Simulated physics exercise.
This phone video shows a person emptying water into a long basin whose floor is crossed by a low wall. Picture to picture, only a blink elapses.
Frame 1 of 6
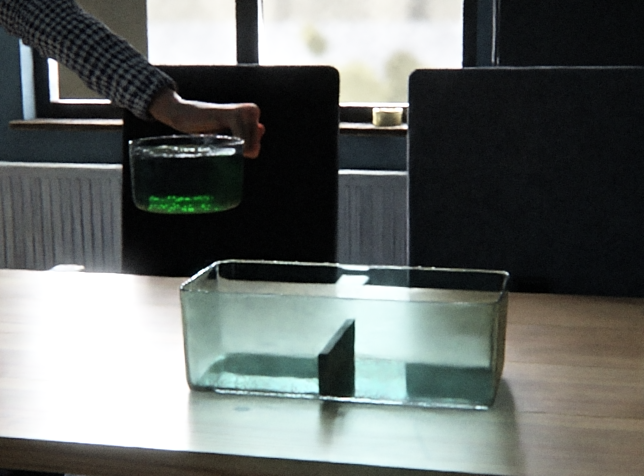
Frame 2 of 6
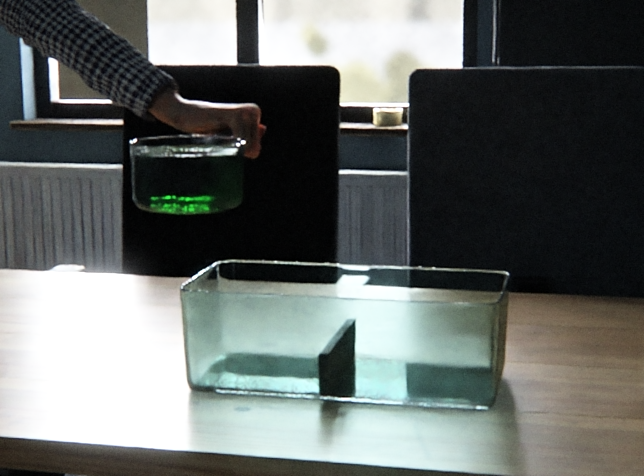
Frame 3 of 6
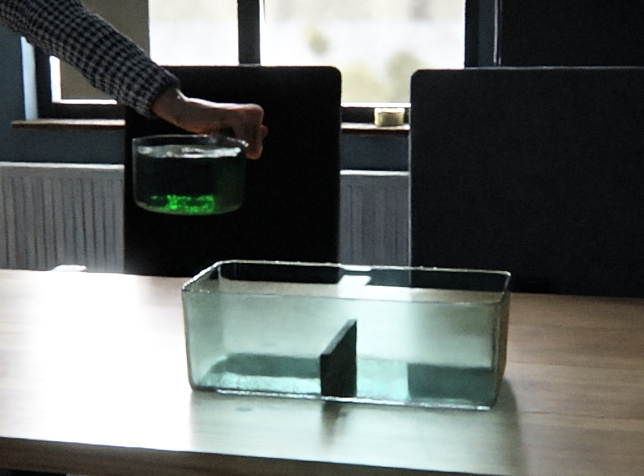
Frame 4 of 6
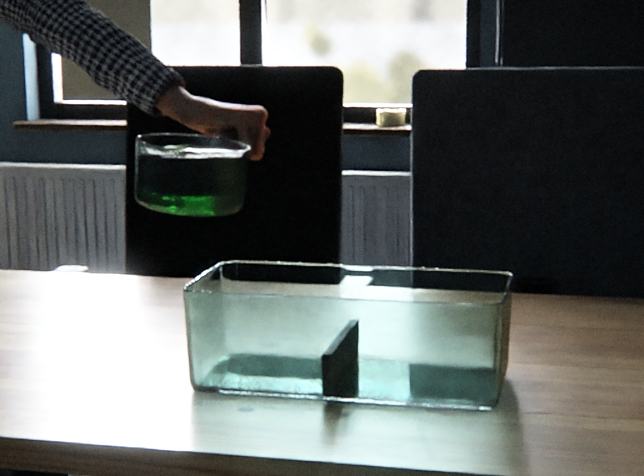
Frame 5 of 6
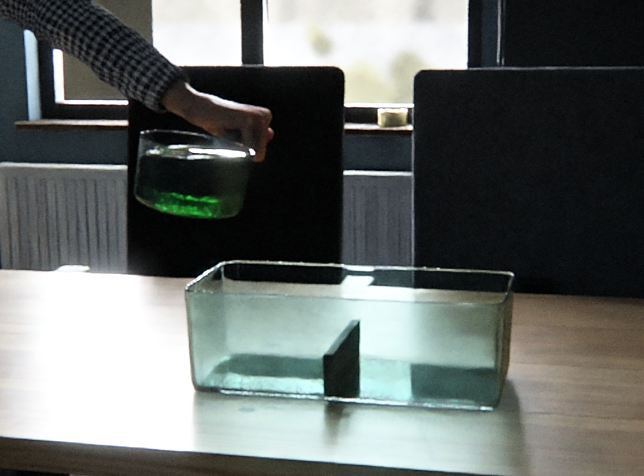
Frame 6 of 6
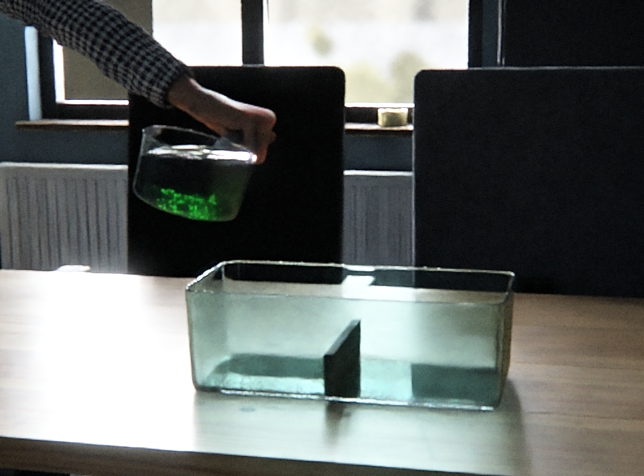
The footage shows a hand holding a clear glass bowl of water with a green glow near its bottom above a long glass basin crossed by a low dark wall, then gradually tilting the bowl down toward the right.
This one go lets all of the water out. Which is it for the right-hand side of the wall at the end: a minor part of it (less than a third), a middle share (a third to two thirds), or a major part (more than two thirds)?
Lowest of three bands.
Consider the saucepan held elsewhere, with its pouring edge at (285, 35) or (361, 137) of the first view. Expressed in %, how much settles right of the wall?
In order, roughly 80 percent and 95 percent.
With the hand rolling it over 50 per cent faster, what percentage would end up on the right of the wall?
Something like 10 in a hundred.
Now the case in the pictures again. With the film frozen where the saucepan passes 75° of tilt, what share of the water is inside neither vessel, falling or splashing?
Airborne fraction: Approx. 35 %.
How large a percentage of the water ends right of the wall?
Near 5 in a hundred.
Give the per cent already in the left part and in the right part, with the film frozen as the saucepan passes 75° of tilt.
Left: 15 %; right: 0 %.
A moment on, the saucepan is tipped on its side and 50 per cent is still to pour, 17 is left of the wall and 0 right of it.
Next, the saucepan is tipped right over and 10 per cent is still to pour, 81 is left of the wall and 1 right of it.
Then the saucepan is tipped right over and 1 per cent is still to pour, 94 is left of the wall and 3 right of it.
Later the saucepan is tipped right over and 0 per cent is still to pour, 96 is left of the wall and 3 right of it.
Finally, 96 per cent lies left of the wall, 3 right of it and 1 outside.
